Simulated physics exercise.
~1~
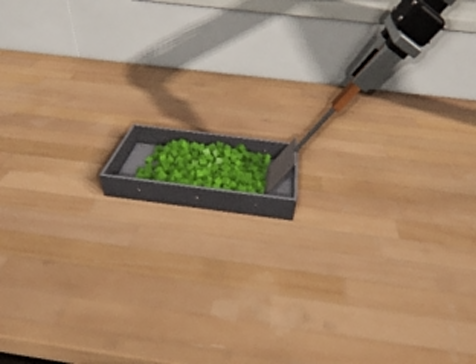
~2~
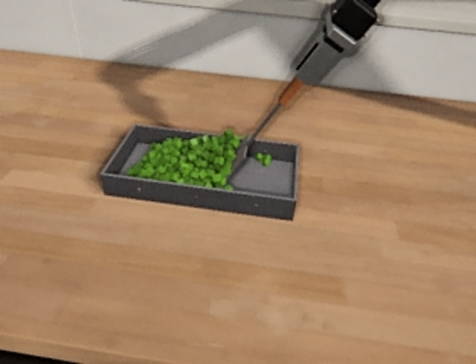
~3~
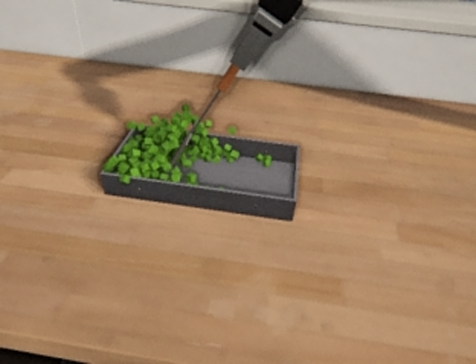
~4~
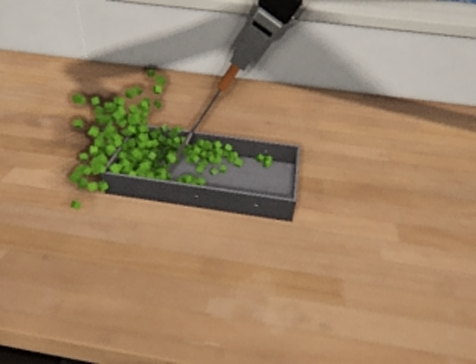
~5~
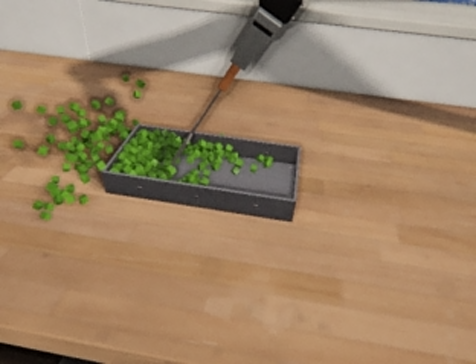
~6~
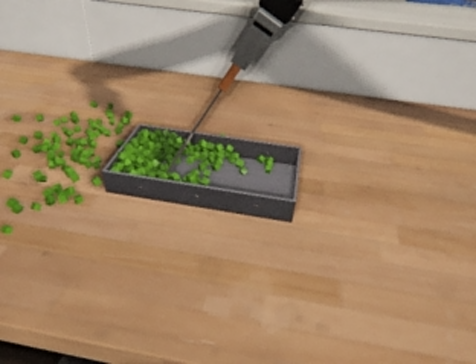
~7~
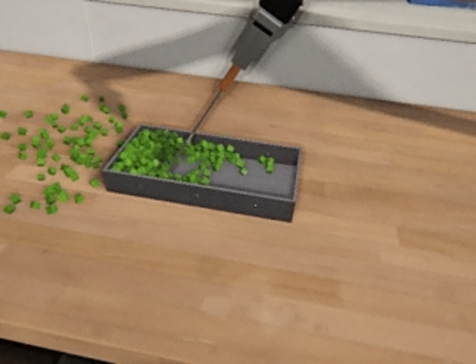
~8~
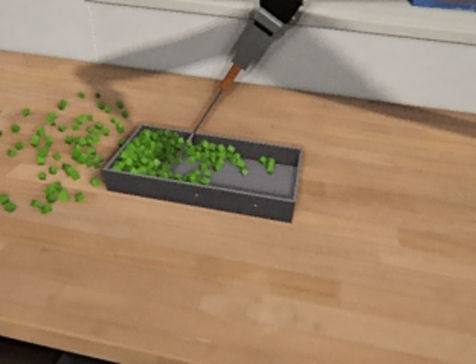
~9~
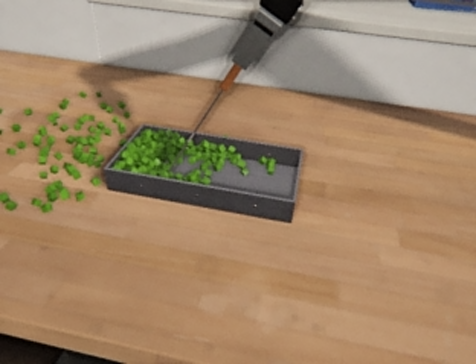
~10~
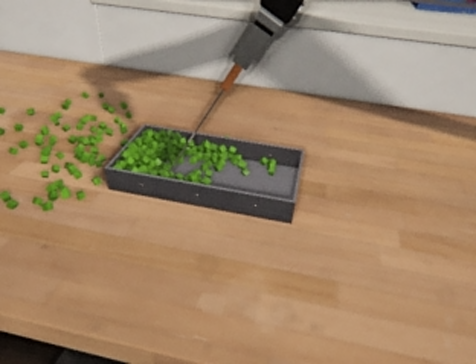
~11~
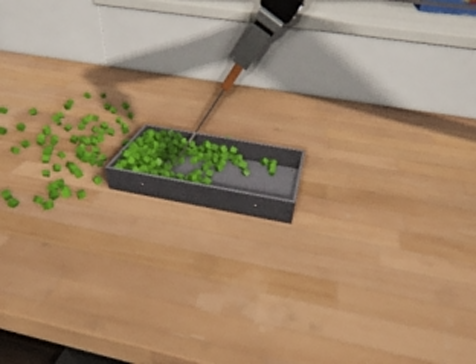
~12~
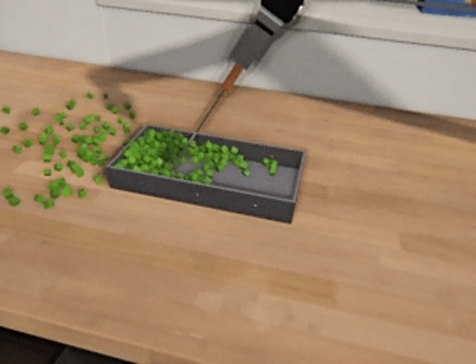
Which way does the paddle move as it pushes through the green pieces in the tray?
The paddle moves to the left, pushing the green pieces toward that end of the tray.
A gripper's paddle sweeps green dice left through a tray, spilling some onto the table.
